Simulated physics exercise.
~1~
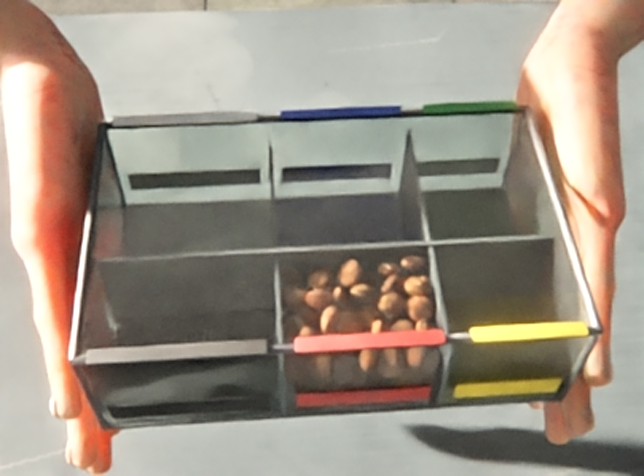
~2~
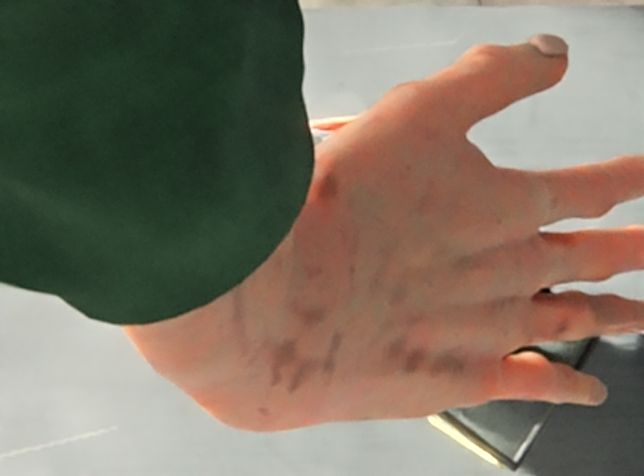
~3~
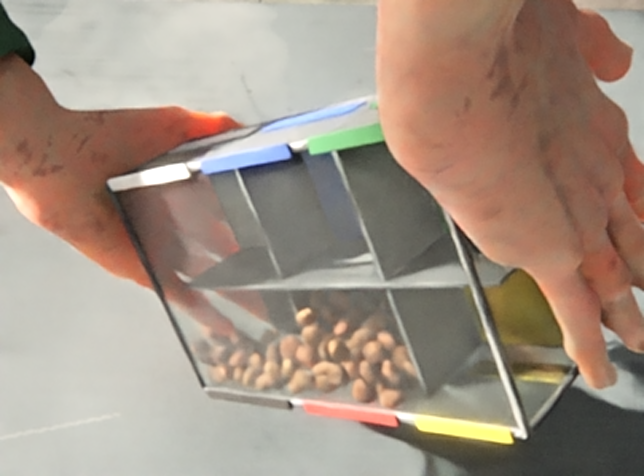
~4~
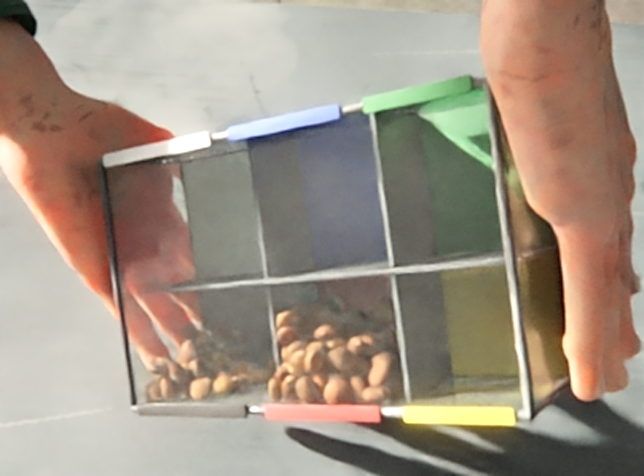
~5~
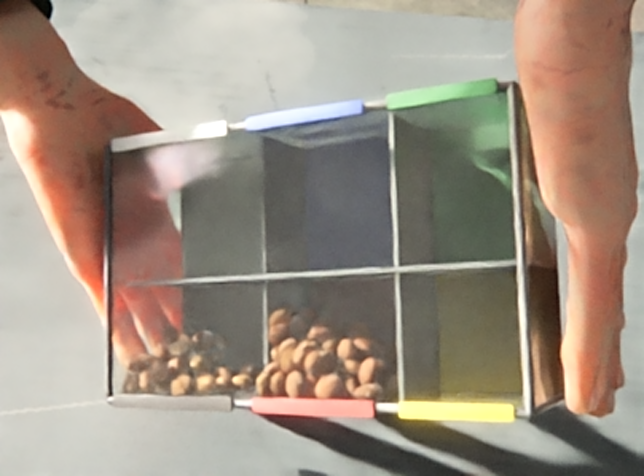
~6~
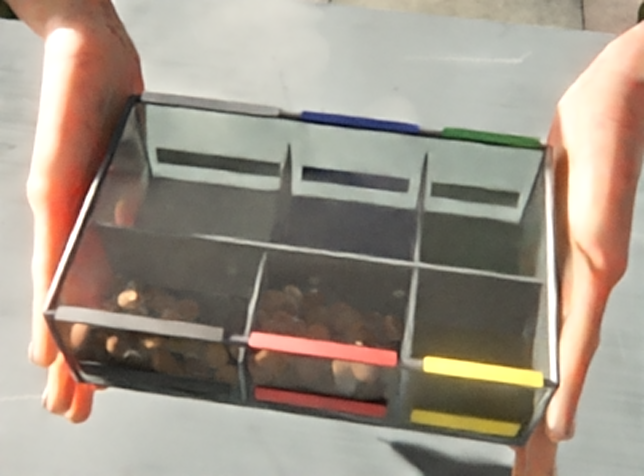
In the video, two hands hold a clear-lidded box divided into six colour-marked compartments, with dog kibble in the red one, then tilt it steeply so some kibble spills into the black compartment, and return it level with kibble in both, more in the red.
